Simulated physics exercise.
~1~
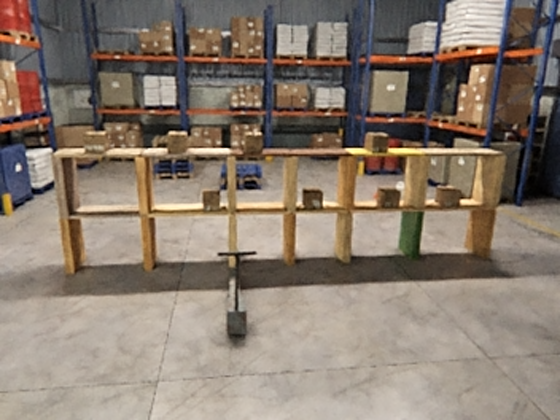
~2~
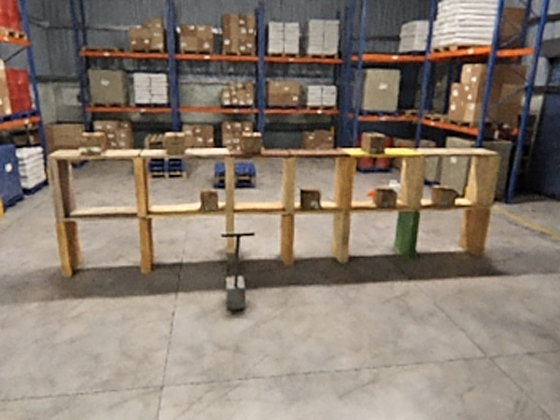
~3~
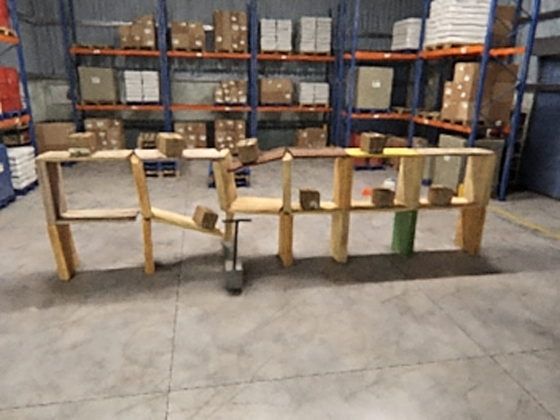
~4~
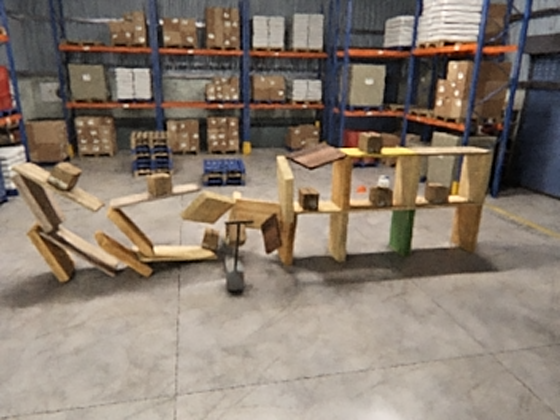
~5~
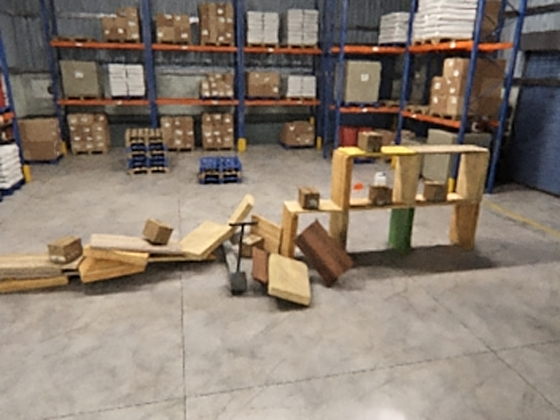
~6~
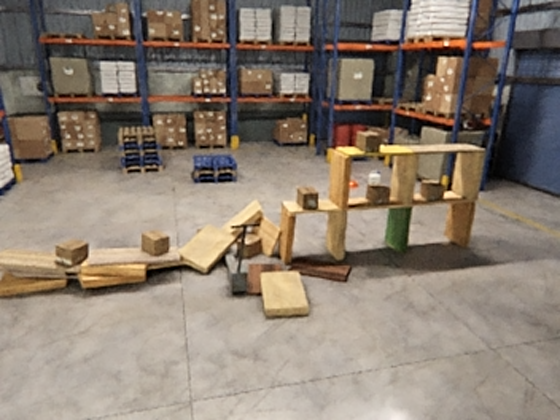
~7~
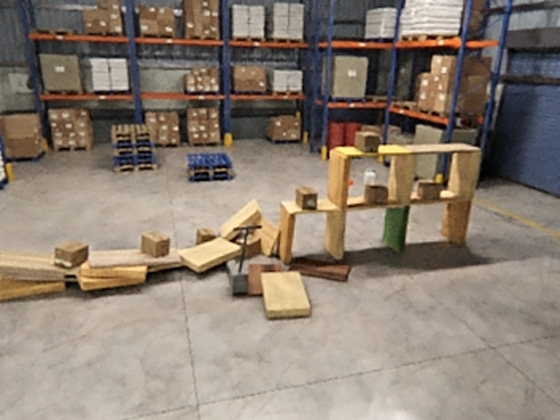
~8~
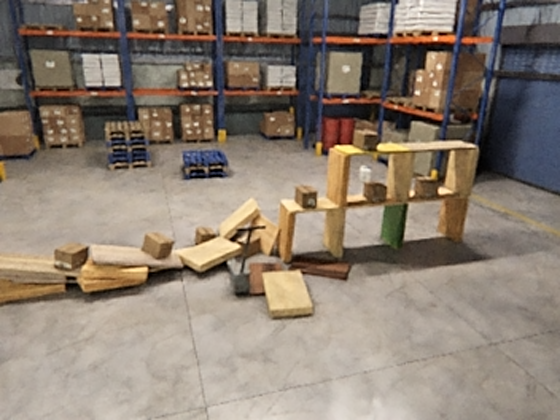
In a warehouse with tall blue and orange racks of cartons, a slowly drifting view faces a long two-tier structure of timber uprights and loose boards, with small brown cartons resting on both levels. A narrow dark floor jack stands at the front, left of centre, and moves in against the base of an upright. The boards above tilt and drop, and the left side folds down, spilling timber and cartons onto the concrete. Reddish-brown boards near the middle slide down too. The left half ends in a low heap around the jack, while the right section stands, its green upright and yellow board still in place.
